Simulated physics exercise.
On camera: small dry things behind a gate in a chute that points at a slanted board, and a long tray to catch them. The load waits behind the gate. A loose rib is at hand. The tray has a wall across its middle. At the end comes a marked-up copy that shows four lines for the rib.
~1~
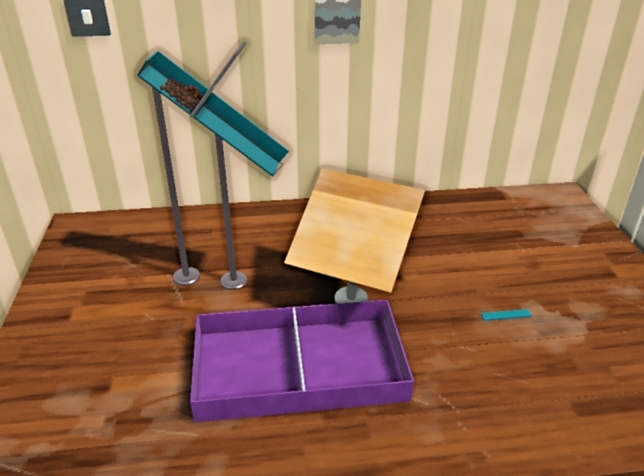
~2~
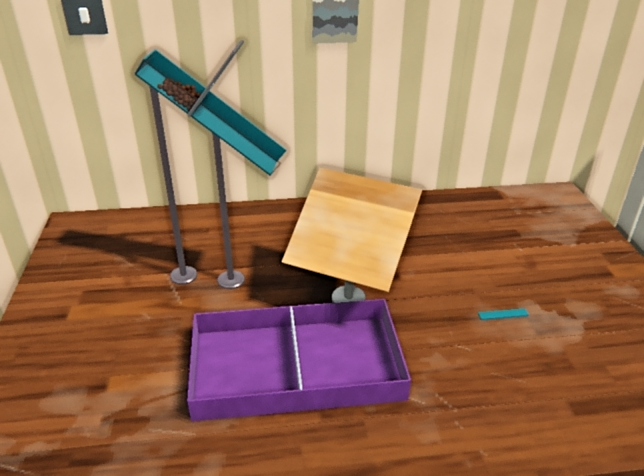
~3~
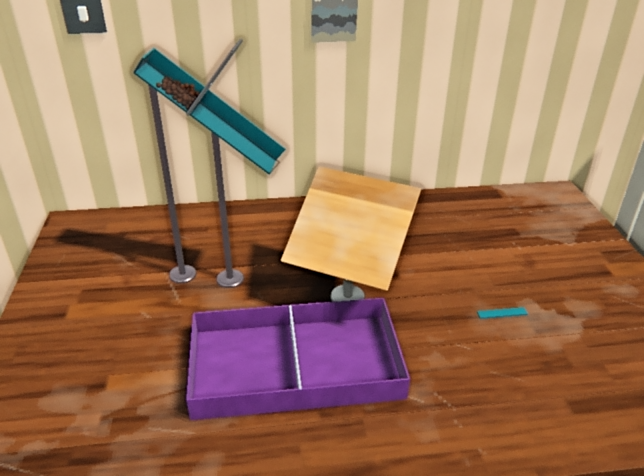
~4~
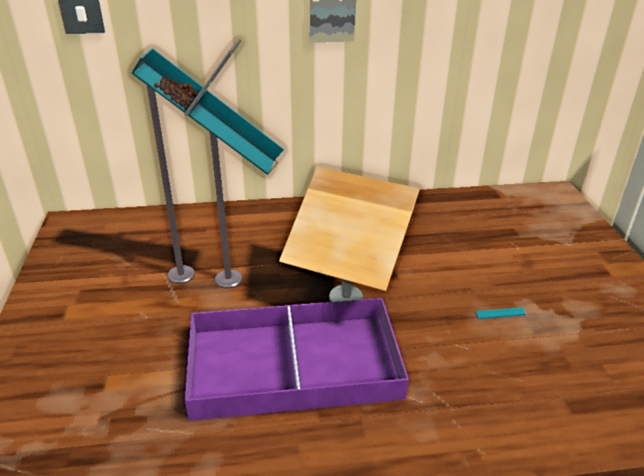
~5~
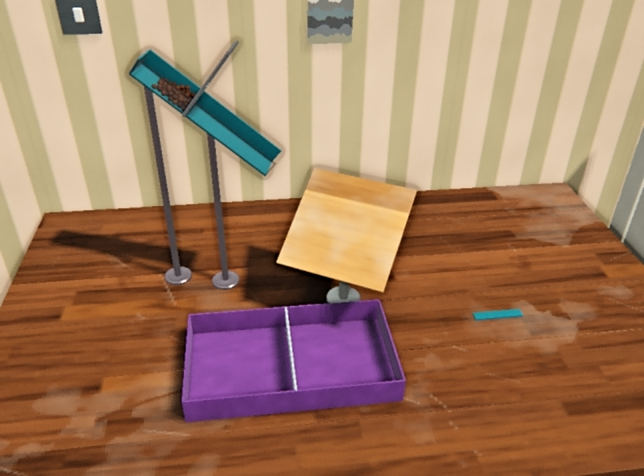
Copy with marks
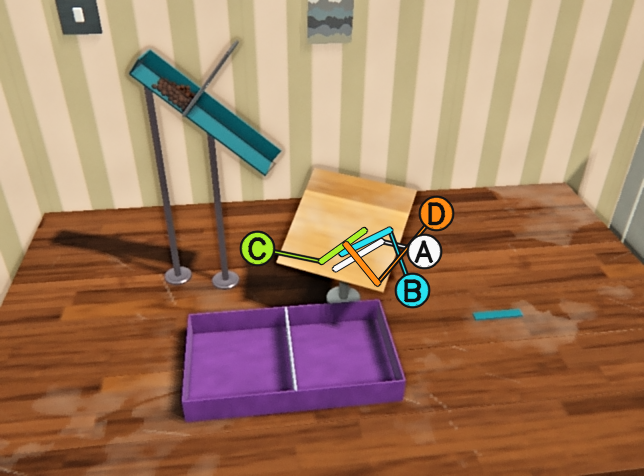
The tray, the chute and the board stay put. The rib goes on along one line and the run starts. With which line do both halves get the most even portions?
Go for C.
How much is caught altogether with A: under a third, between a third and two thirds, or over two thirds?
It is over two thirds.
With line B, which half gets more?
More lands on the right.
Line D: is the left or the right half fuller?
More lands on the right.
On the marked copy, line A from (381, 241) to (335, 268); line B from (389, 230) to (341, 253); line C from (364, 230) to (321, 261); line D from (345, 244) to (377, 283).
If A is chosen, of what is caught, a small share in the left half, all but a few in the right.
If B is chosen, of what is caught, a small share in the left half, the bulk in the right.
If C is chosen, of what is caught, close to half in the left half, close to half in the right.
If D is chosen, of what is caught, a small share in the left half, the bulk in the right.
